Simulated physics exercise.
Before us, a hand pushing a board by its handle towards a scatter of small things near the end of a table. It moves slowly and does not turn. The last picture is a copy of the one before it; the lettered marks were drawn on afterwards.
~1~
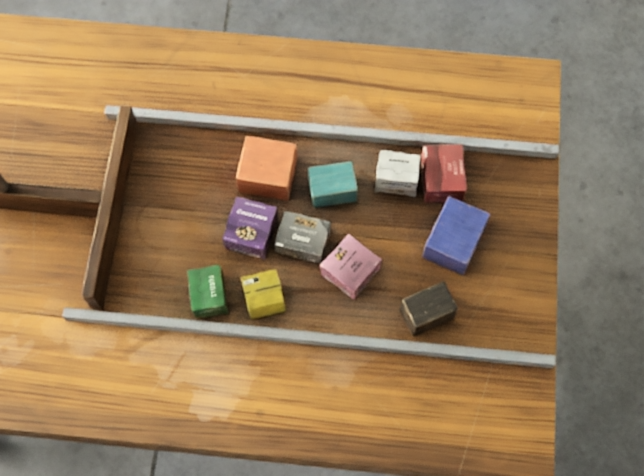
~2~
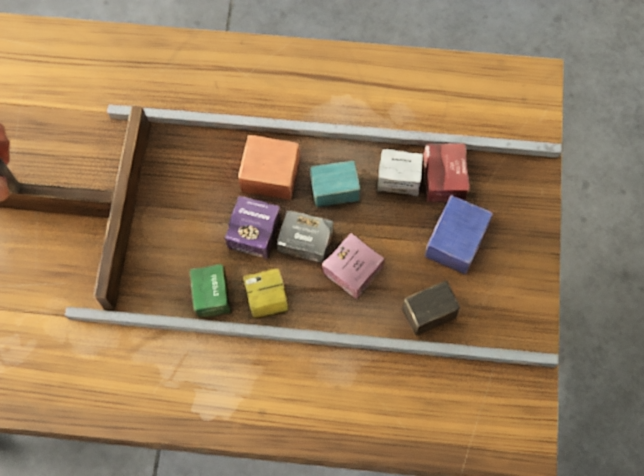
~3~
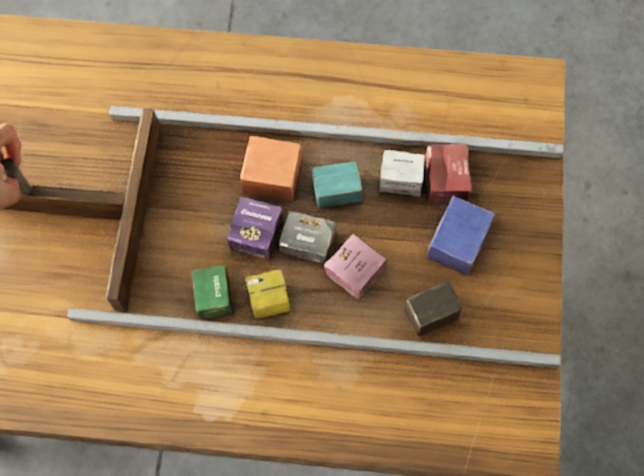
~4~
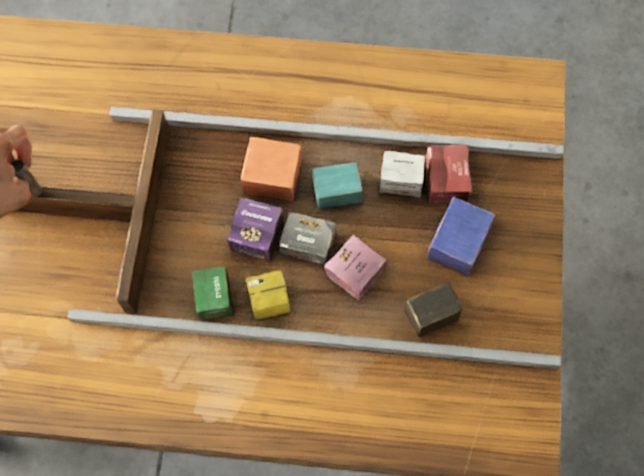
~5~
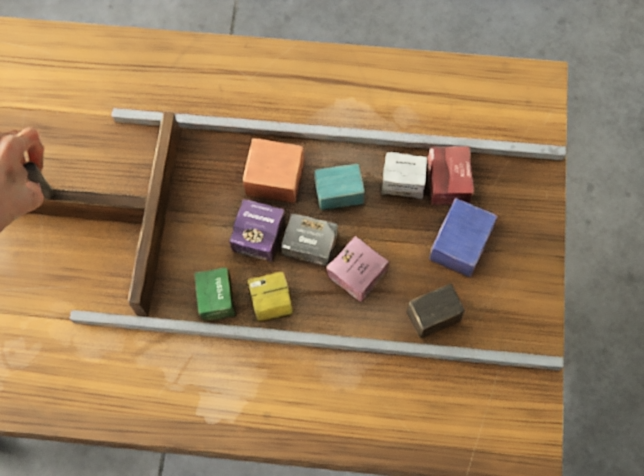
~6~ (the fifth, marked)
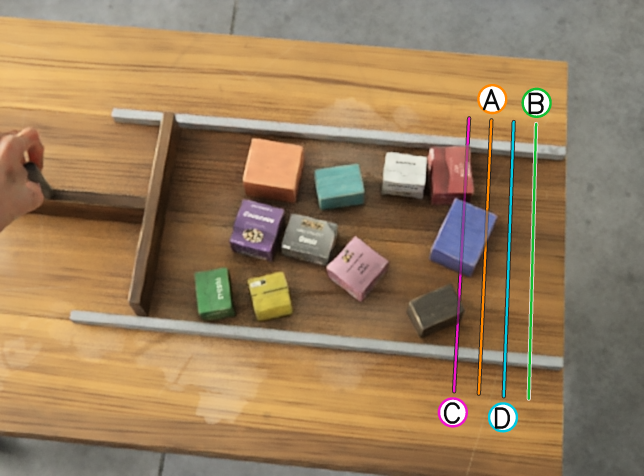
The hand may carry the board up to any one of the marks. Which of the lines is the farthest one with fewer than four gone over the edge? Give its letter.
C is the last line within the limit.
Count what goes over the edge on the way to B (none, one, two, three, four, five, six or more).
In all, six or more.
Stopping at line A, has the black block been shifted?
Yes.
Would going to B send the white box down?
By then, yes.
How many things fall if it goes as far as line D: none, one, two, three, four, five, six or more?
Six or more.
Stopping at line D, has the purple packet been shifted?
Yes.
On the marked copy, A at (485, 249); B at (533, 254); C at (462, 247); D at (509, 252).
Taking C. A third of the way, board (263, 213); green packet (278, 301); yellow box (314, 304).
Two thirds of the way, board (374, 223); red box (543, 180); blue block (500, 239).
When it is over, board (461, 231); blue block over the edge; red box over the edge; three fallen.
As for the rest, A drops five; B drops eight; D drops seven.
